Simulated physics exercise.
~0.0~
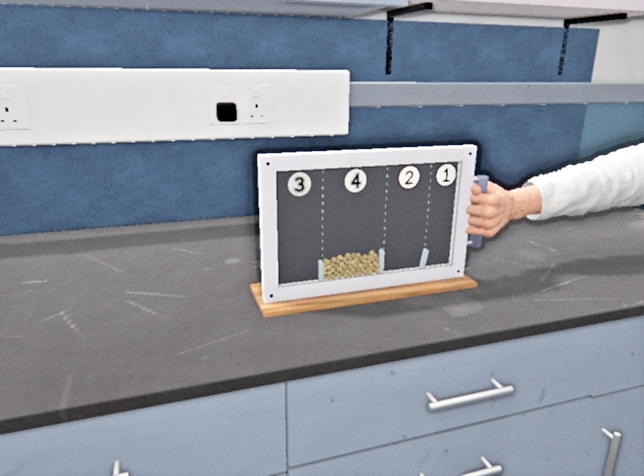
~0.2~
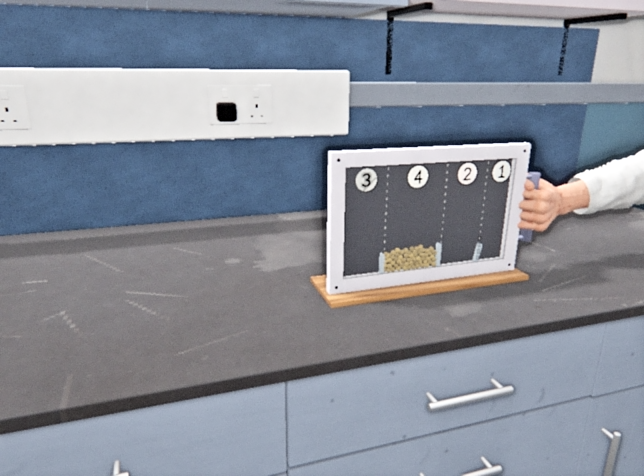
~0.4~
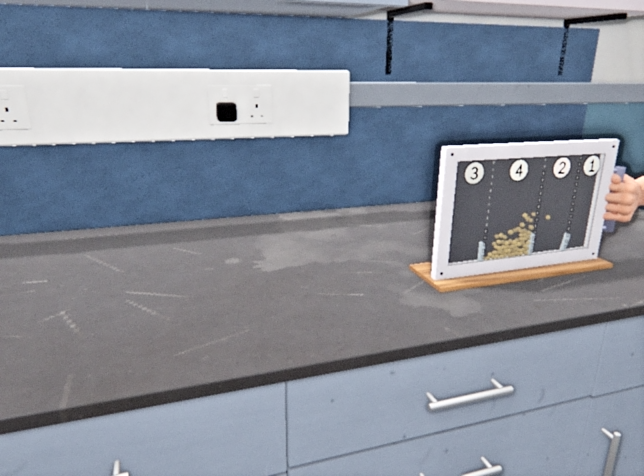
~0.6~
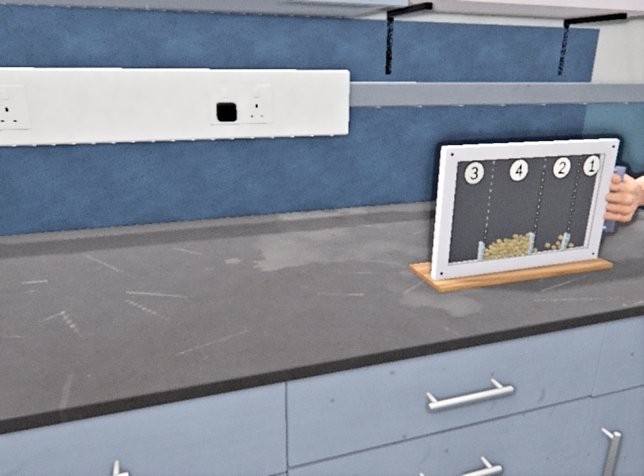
A white-framed, flat display box with a dark panel, holding a heap of pale yellowish beads, stands on a wooden base on a grey counter, seen from the front and slightly above by a still camera. Thin dashed lines and numbered white circles divide the panel into four strips; behind are a blue wall and white sockets. A hand at the right side moves the box rightward, the beads resting in the wide strip. As the box reaches the right, the beads heap up and scatter rightward. They settle with most still in that strip and a few in the next one right.
